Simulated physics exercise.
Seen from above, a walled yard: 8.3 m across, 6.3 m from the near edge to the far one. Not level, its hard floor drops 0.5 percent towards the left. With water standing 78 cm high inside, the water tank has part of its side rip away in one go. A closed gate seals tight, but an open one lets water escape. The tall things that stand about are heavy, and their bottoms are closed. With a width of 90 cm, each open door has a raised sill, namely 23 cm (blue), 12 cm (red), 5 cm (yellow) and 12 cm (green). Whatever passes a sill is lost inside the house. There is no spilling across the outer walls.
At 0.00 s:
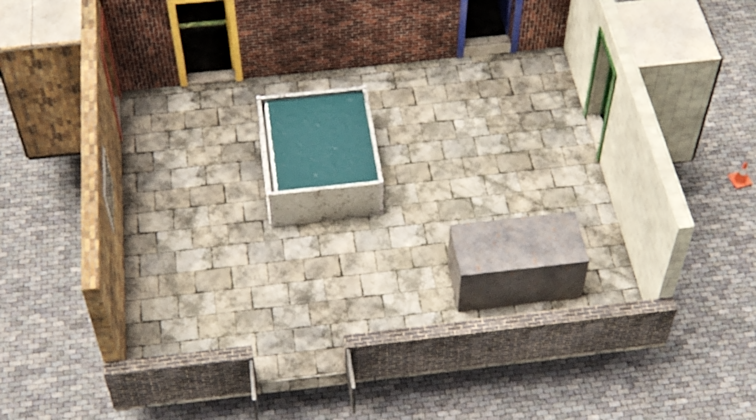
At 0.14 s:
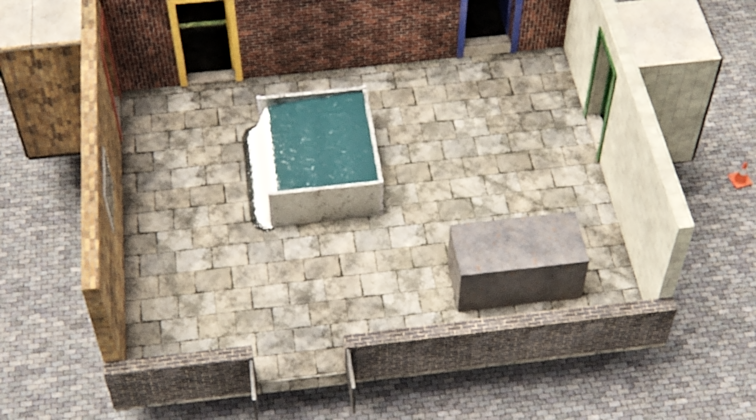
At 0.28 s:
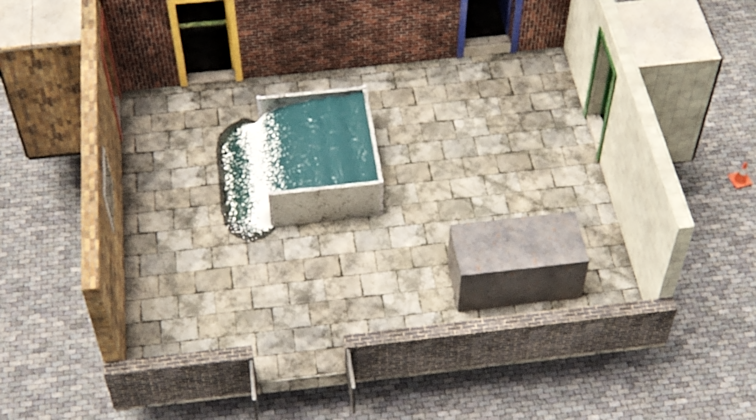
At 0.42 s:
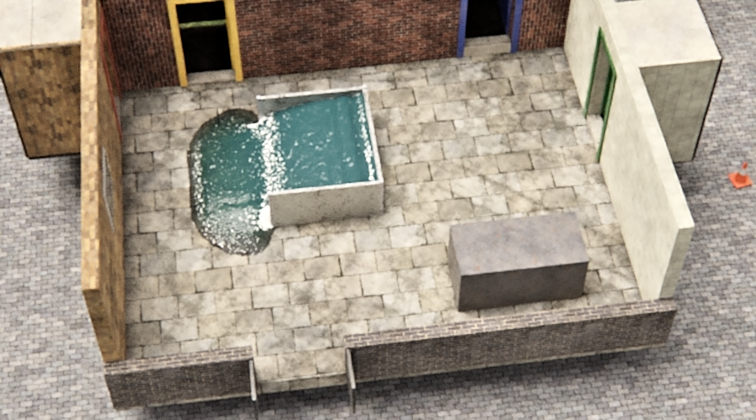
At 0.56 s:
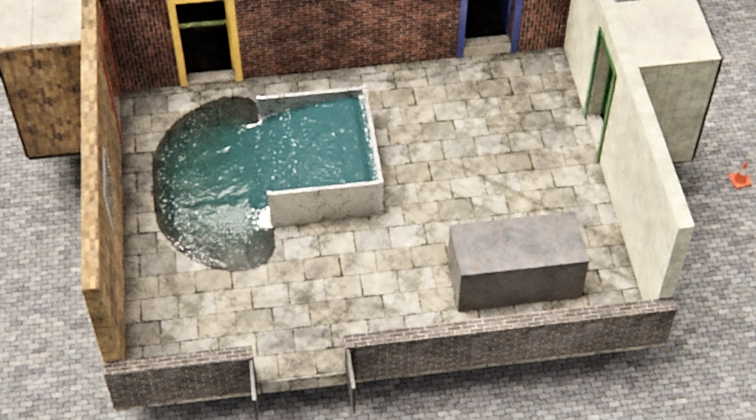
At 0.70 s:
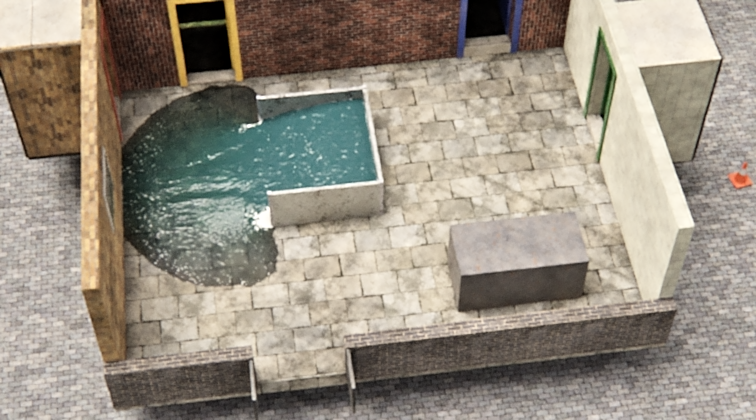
Teal water sits still in a raised rectangular tank inside a walled, paved yard, then bursts out as the tank's left side gives way. White froth spills onto the paving, and the water spreads leftward in a widening rounded pool, darkening the stones at its edges and reaching the left wall.
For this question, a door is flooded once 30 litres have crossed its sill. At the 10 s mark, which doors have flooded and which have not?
The blue door has not; the red door has flooded; the yellow door has flooded; the green door has not.
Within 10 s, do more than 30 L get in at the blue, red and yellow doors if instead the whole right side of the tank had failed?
The blue door comes out less than that, the red door less than that and the yellow door less than that.
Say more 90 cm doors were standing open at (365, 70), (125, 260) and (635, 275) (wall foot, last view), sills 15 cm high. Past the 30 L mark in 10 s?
Result in order - not enough, more than that, not enough.
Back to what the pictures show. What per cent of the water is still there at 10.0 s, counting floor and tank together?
I'd put it at some 82 percent still there.
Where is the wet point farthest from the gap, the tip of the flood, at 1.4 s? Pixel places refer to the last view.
Around (127, 337).
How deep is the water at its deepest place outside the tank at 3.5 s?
Max around 30 cm.
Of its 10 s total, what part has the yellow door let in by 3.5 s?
Roughly 30 percent is in by then.
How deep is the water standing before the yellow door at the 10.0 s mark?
I'd put it near 4.5 cm.
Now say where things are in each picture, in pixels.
The first frame shows the water tank at (319, 142) is whole and still, 78 cm deep.
In the second frame, the front is at (259, 128), 1.2 m from the gap at (268, 167); 0.4 m2 of floor is under water; 78 cm left at the back of the water tank.
In the third frame, the front is at (239, 125), 1.3 m from the gap at (268, 168); 1.6 m2 of floor is under water; 77 cm left at the back of the water tank.
In the fourth frame, the front is at (231, 113), 1.7 m from the gap at (268, 169); 3.3 m2 of floor is under water; 69 cm left at the back of the water tank.
In the fifth frame, water pours out at (268, 170) and has run 2.1 m, to (172, 132); typically 9 cm deep outside, 66 cm at the water tank's back.
In the sixth frame, the front is at (122, 158), 2.7 m from the gap at (268, 170); 8.4 m2 of floor is under water; 64 cm left at the back of the water tank.
After 1.4 s water covers 25 % of the floor and is deepest (49 cm) near (134, 196); blue door not reached, red door 25 cm at the sill, 11 L in, yellow door 8 cm at the sill, 0 L in, green door not reached.
After 2.2 s water covers 25 % of the floor and is deepest (47 cm) near (121, 98); blue door not reached, red door 31 cm at the sill, 80 L in, yellow door 5 cm at the sill, 4 L in, green door not reached.
After 3.5 s water covers 40 % of the floor and is deepest (30 cm) near (128, 375); blue door not reached, red door 25 cm at the sill, 198 L in, yellow door 11 cm at the sill, 28 L in, green door not reached.
After 6.0 s water covers 80 % of the floor and is deepest (14 cm) near (128, 385); blue door 5 cm at the sill, 0 L in, red door 11 cm at the sill, 246 L in, yellow door 10 cm at the sill, 72 L in, green door not reached.
After 10.0 s water covers 95 % of the floor and is deepest (9 cm) near (596, 228); blue door 4 cm at the sill, 0 L in, red door 6 cm at the sill, 246 L in, yellow door 5 cm at the sill, 91 L in, green door 6 cm at the sill, 0 L in.
